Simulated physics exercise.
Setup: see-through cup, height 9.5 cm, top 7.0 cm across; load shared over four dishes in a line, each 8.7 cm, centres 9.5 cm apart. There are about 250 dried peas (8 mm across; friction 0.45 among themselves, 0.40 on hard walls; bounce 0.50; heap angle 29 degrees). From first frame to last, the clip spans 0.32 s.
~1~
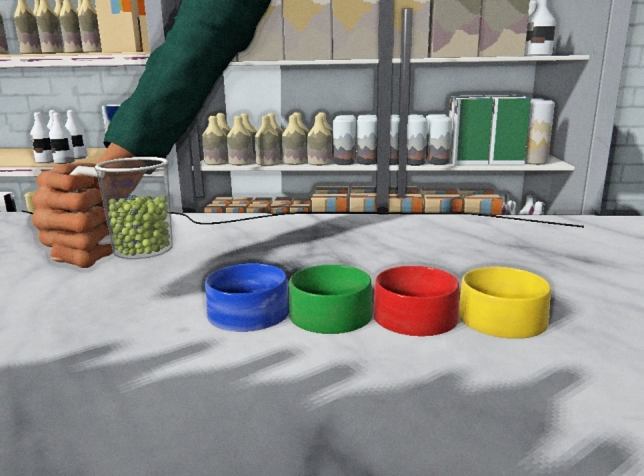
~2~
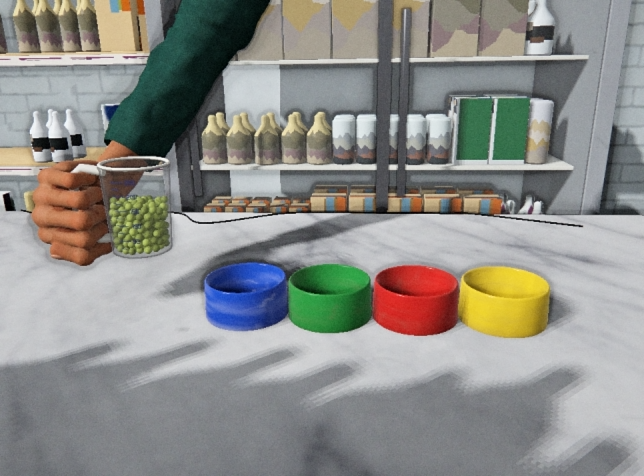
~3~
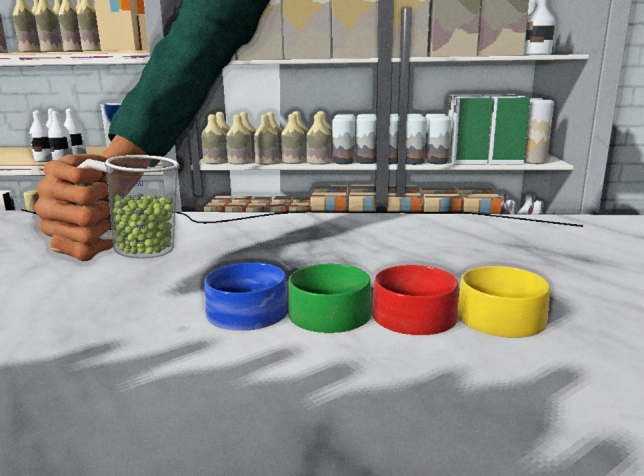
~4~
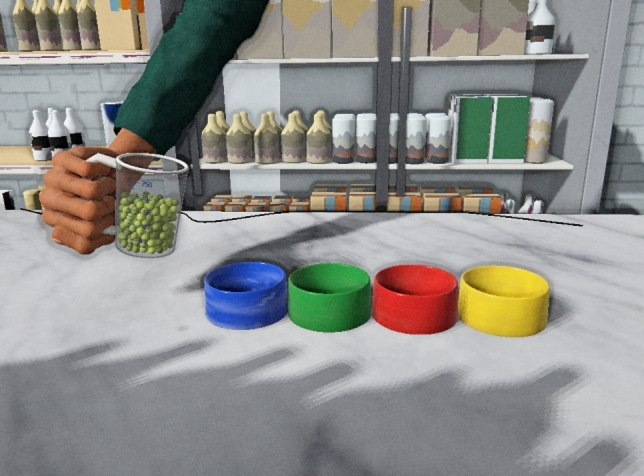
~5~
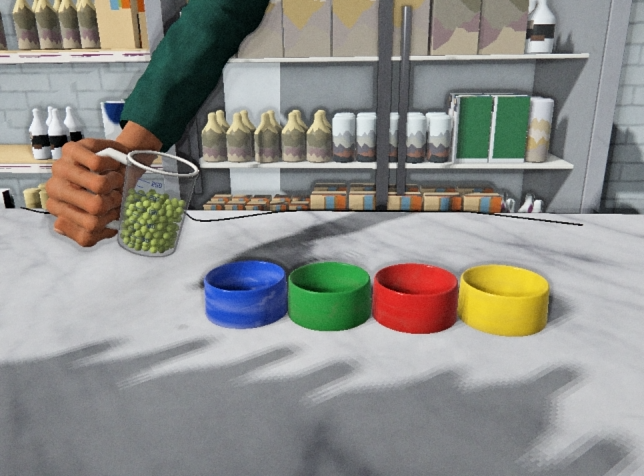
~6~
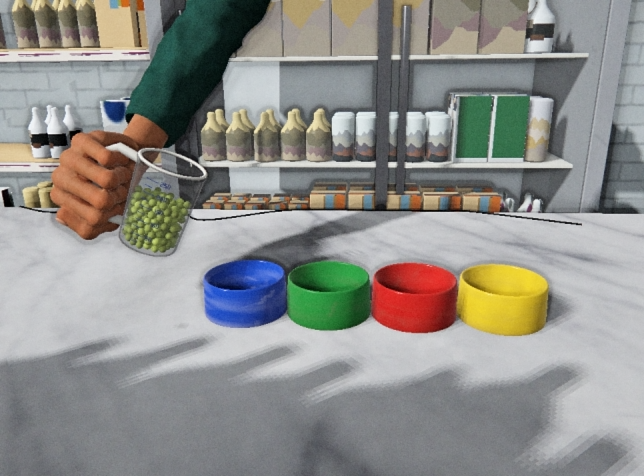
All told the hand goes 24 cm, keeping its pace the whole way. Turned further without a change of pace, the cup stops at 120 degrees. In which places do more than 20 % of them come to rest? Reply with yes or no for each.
Red: No, blue: No, green: Yes, yellow: No, counter: No.
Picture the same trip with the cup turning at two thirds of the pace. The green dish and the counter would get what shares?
In that case you'd see green at 20 and the counter at 20.
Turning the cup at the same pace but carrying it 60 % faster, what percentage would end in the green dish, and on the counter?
In that case: Green 0, and counter 0.
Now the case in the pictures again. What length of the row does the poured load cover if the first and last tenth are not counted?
Length: Approx. 5 cm.
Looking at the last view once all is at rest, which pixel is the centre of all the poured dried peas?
Resting centre estimate: Around (337, 293).
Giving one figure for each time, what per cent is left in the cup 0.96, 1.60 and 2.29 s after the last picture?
In turn: 85, 0, 0.
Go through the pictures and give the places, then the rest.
In the first frame, cup at (138, 208), tilt 0 degrees, lip at (164, 164), moved 0.0 cm; middle of the pieces at (142, 225); blue dish at (246, 278); green dish at (331, 280); red dish at (417, 281); yellow dish at (506, 283).
In the second frame, cup at (139, 207), tilt 2 degrees, lip at (166, 164), moved 0.2 cm; middle of the pieces at (142, 224).
In the third frame, cup at (143, 206), tilt 6 degrees, lip at (175, 167), moved 0.7 cm; middle of the pieces at (145, 224).
In the fourth frame, cup at (149, 206), tilt 12 degrees, lip at (185, 170), moved 1.4 cm; middle of the pieces at (149, 223).
In the fifth frame, cup at (155, 205), tilt 18 degrees, lip at (195, 174), moved 2.1 cm; middle of the pieces at (153, 222).
In the sixth frame, cup at (160, 204), tilt 24 degrees, lip at (204, 177), moved 2.7 cm; middle of the pieces at (156, 220); blue dish at (245, 275); green dish at (329, 277); red dish at (415, 278); yellow dish at (503, 280).
Then, 0.96 s after the last picture, tilt 110 degrees; cup holds 85 %, green 15 %.
Then, 1.60 s after the last picture, tilt 120 degrees; cup holds 0 %, green 100 %.
Then, 2.29 s after the last picture, tilt 120 degrees; cup holds 0 %, green 100 %.
In the end, red 0 %, blue 0 %, green 100 %, yellow 0 %, counter 0 %.
